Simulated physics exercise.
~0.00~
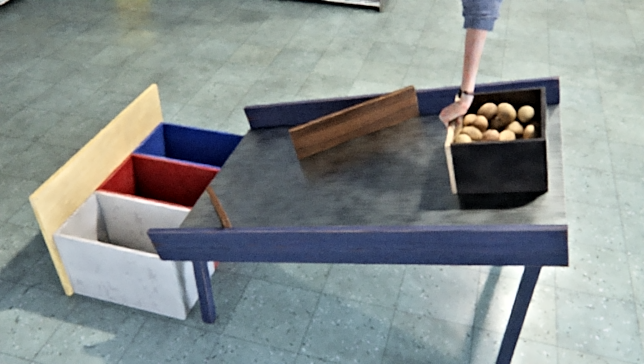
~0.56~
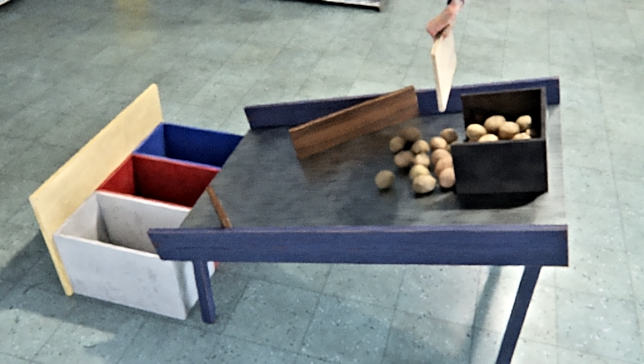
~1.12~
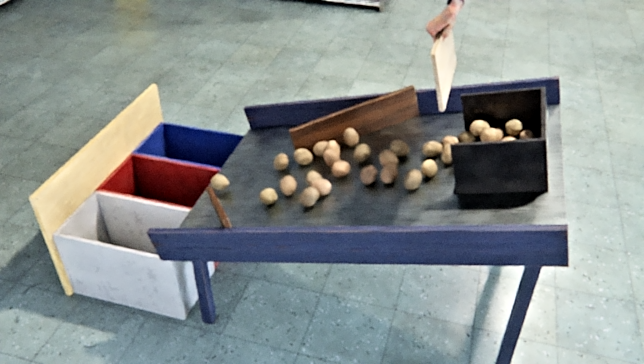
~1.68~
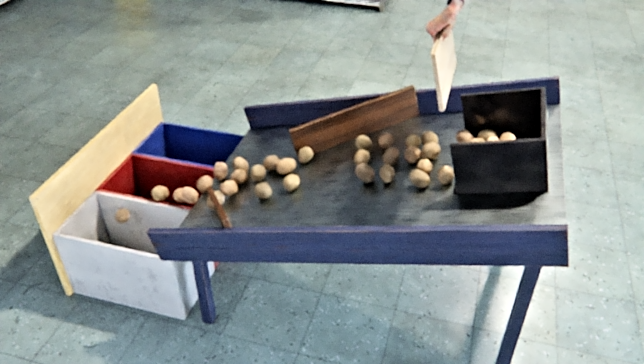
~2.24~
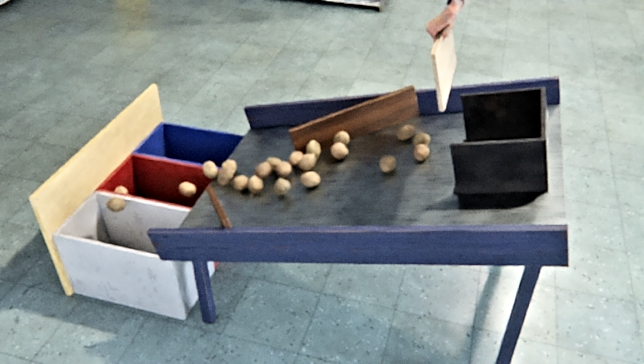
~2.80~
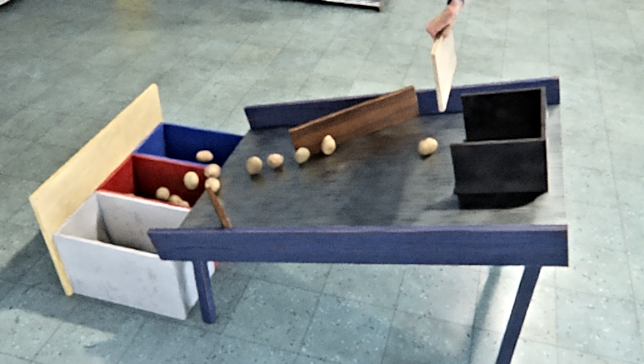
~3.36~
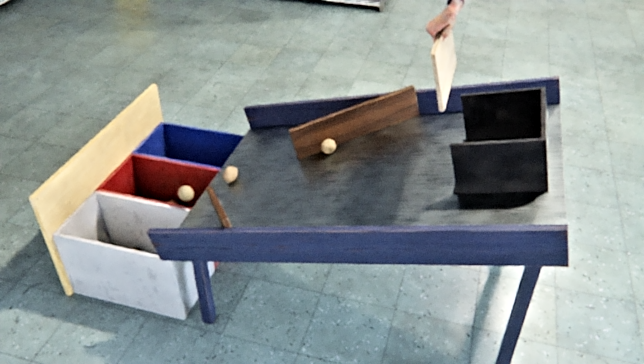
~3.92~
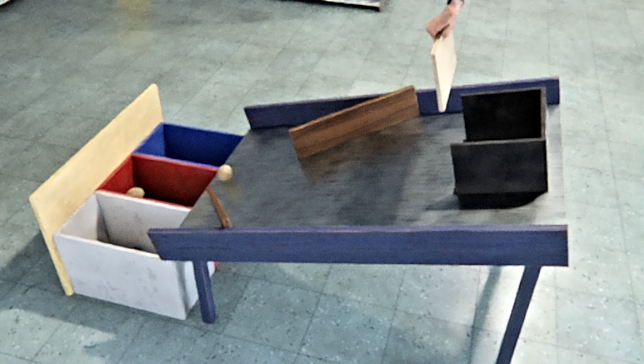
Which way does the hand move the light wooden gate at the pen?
The hand moves the gate up, away from the front of the black pen.
On a pale tiled floor, seen from above at an angle, a dark sloping table with blue rails runs down to the left toward a blue, a red and a white bin backed by a pale board. A hand holds a light wooden gate against a black pen full of potatoes at the upper end. The hand lifts the gate clear, and the potatoes spill out and roll left past two angled brown boards. They drop off the low end, some into the white bin but most into the red one. Finally the pen and table are empty as the last potatoes drop toward the red bin.
